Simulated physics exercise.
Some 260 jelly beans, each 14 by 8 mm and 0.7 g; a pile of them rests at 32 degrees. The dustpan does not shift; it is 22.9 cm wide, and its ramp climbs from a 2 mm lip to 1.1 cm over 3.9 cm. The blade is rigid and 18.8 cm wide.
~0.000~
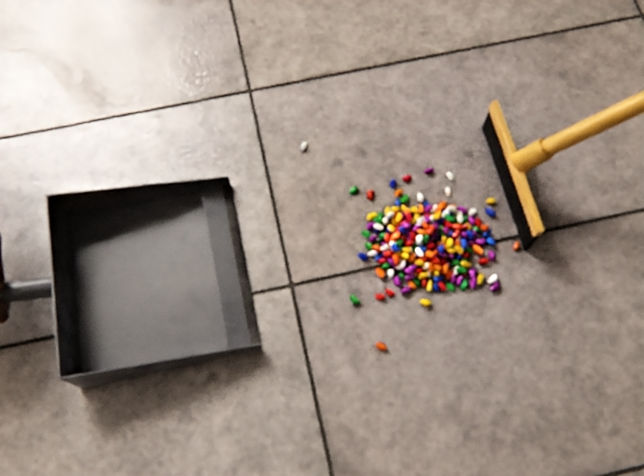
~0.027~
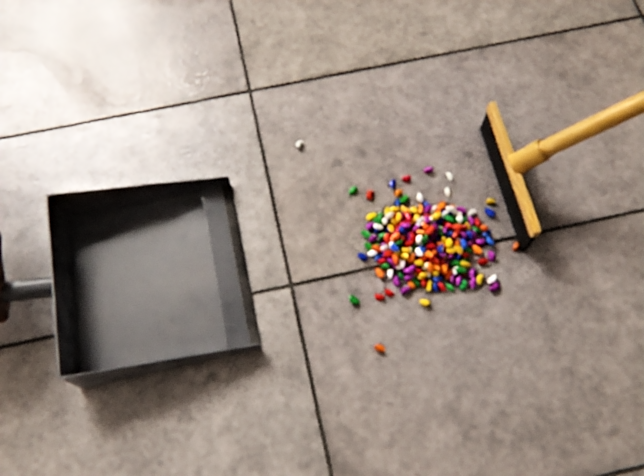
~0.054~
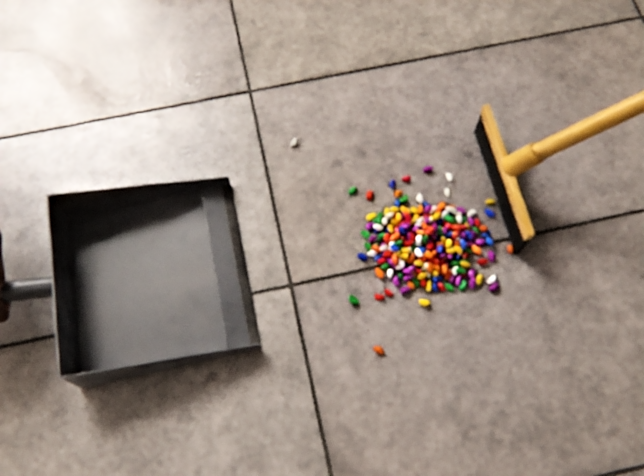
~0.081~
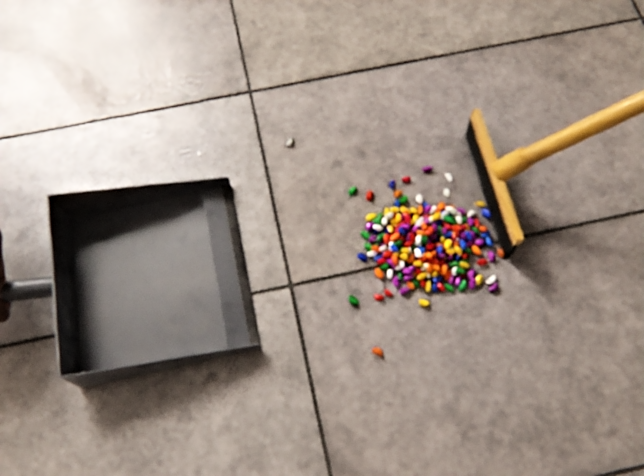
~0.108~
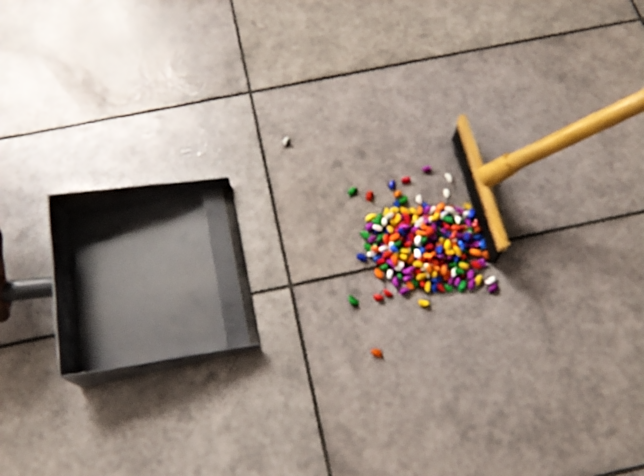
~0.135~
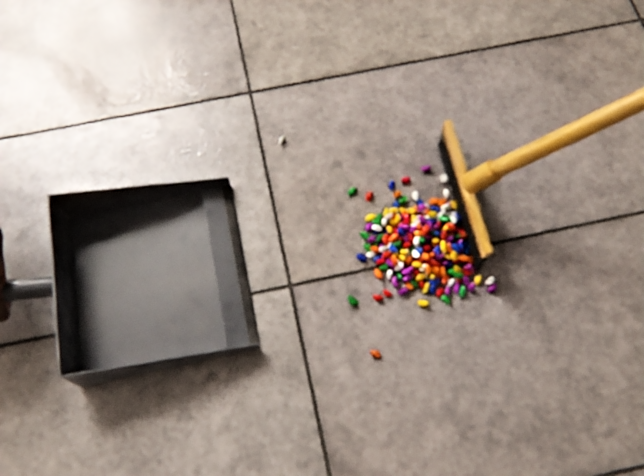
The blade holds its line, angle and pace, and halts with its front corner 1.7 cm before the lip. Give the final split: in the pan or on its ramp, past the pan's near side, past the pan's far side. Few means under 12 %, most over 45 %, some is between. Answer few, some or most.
Pan: Most, near side: Some, far side: Few.
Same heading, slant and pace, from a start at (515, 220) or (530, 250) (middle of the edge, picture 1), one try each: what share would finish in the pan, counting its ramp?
About 45 and 25 per cent.
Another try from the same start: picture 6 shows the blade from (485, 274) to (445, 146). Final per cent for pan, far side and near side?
Pan 25, far 0, near 35.
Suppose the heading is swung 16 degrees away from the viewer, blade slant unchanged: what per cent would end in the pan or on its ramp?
It would be near 35 per cent.
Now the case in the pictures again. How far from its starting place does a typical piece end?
Roughly 26 cm.
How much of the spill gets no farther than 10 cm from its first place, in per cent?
Some 5 per cent.
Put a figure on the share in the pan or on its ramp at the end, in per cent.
About 50 per cent.
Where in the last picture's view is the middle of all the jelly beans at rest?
Around (244, 306).
After 0.32 s, middle of the blade 15 cm from the lip; 0 % over the lip, far side 0 %, near side 10 %.
After 0.44 s, middle of the blade 6 cm from the lip; 0 % over the lip, far side 0 %, near side 20 %.
After 0.69 s, middle of the blade 2 cm from the lip; 50 % over the lip, far side 5 %, near side 20 %.
In the end, at 2.3 s, pan 50 %, near side 20 %, far side 5 %, in front of the lip or behind the blade 25 %.
